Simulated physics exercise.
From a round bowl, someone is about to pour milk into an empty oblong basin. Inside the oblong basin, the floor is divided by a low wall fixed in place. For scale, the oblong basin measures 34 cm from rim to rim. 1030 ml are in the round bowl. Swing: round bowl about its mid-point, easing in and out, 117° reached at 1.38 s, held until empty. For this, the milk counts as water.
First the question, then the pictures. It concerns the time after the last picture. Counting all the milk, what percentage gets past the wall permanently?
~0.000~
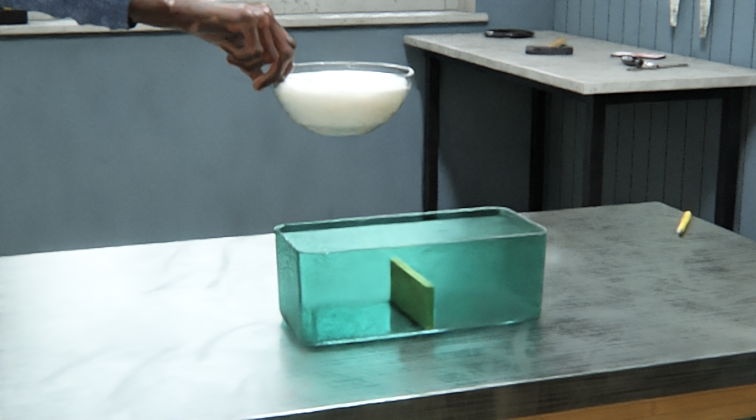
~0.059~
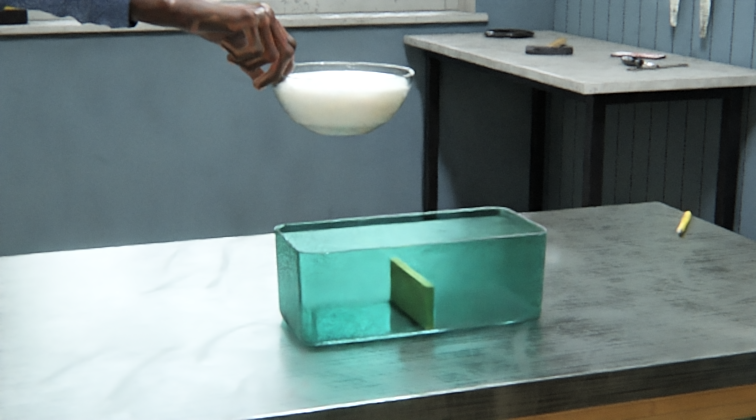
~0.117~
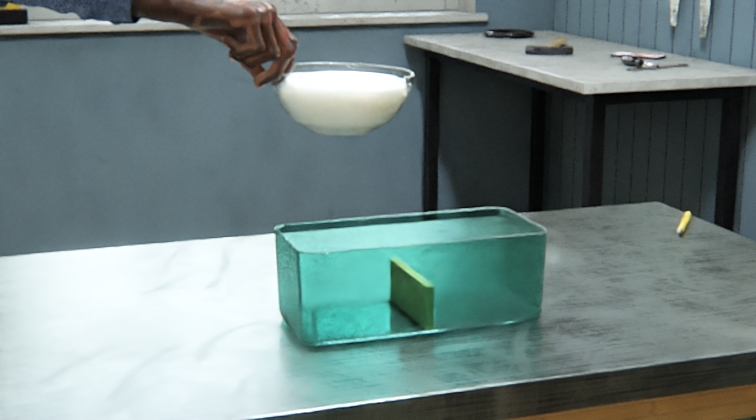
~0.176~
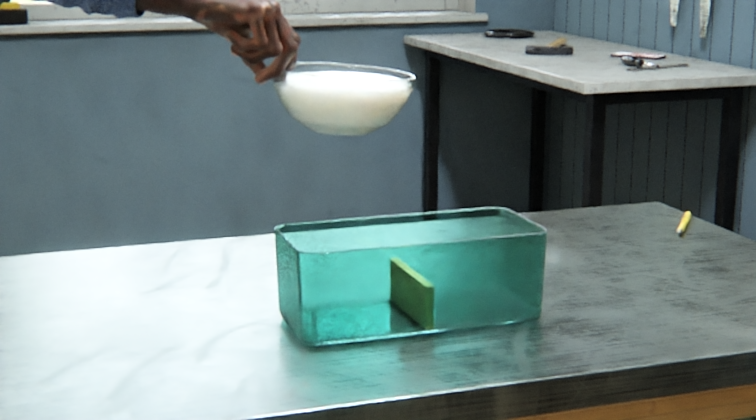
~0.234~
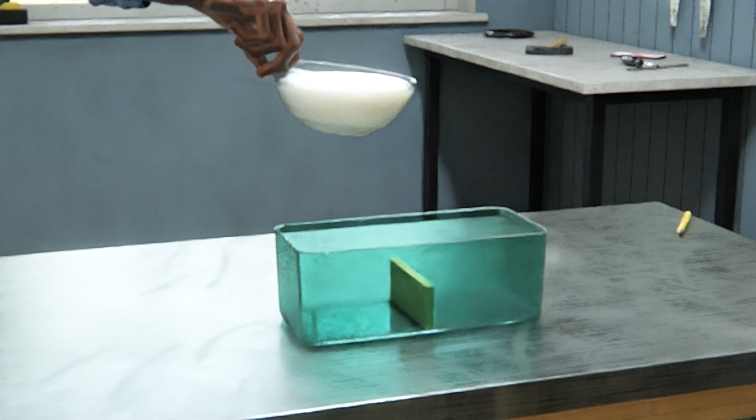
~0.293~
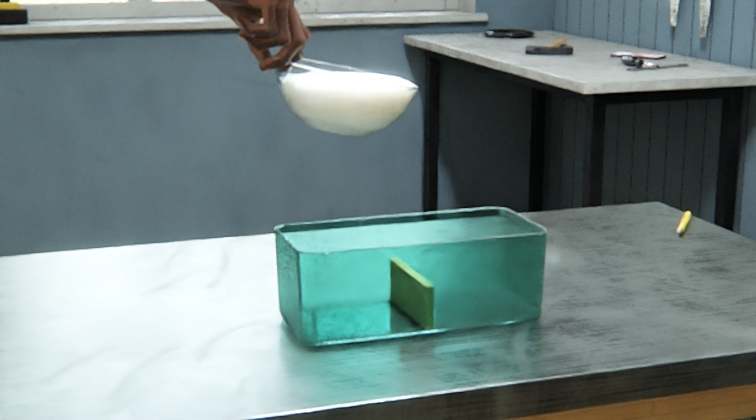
The share past the wall is about 89 per cent.
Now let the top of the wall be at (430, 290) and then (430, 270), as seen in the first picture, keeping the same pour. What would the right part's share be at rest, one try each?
65 then 80 %.
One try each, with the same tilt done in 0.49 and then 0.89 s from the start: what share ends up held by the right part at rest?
65 per cent first, 75 per cent second.
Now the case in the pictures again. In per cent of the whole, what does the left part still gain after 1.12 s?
Around 1 per cent.
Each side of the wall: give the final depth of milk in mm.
4 mm left, 40 mm right.
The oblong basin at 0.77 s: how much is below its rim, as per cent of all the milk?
Some 32 per cent.
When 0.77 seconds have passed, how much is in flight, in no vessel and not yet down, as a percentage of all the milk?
Share: Roughly 40 per cent.
After 0.77 s the tilt is 69° and 28 per cent is still to pour, 0 is left of the wall and 32 right of it.
After 1.12 s the tilt is 107° and 0 per cent is still to pour, 9 is left of the wall and 89 right of it.
After 1.48 s the tilt is 117° and 0 per cent is still to pour, 10 is left of the wall and 89 right of it.
After 1.88 s the tilt is 117° and 0 per cent is still to pour, 10 is left of the wall and 89 right of it.
In the end 10 per cent lies left of the wall, 89 right of it and 2 outside.
